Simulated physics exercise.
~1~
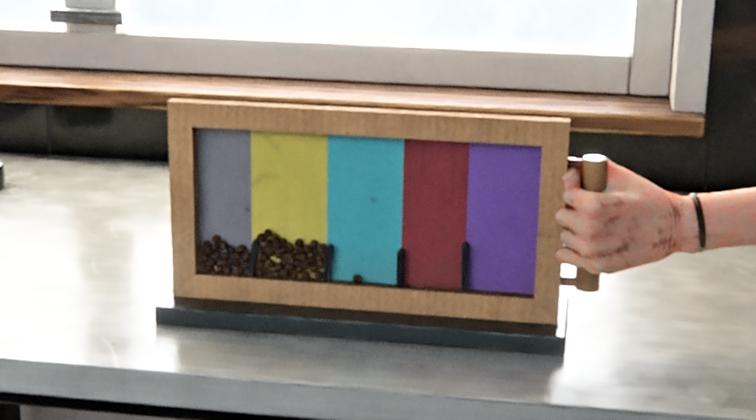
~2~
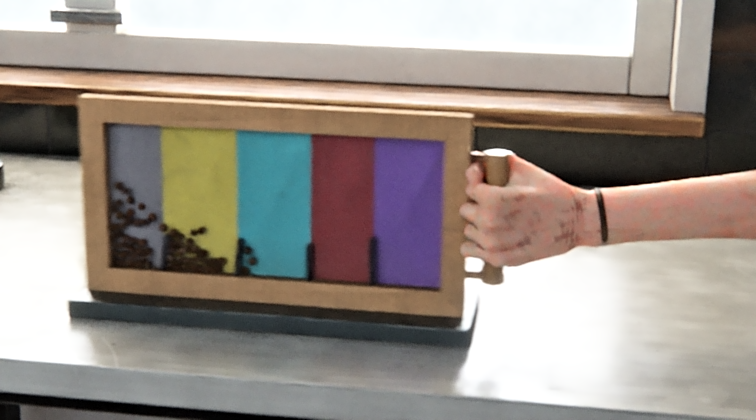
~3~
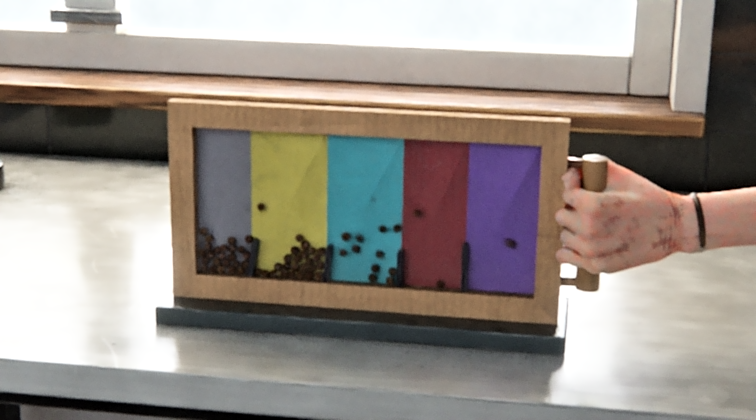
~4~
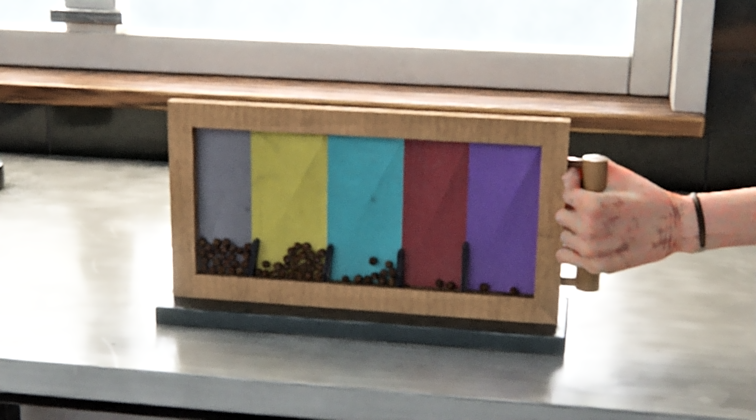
We see a hand slide a wooden-framed case with coloured strips left and back right, scattering dark beads that settle mostly in the grey and yellow strips, with some in turquoise and a few in red and purple.
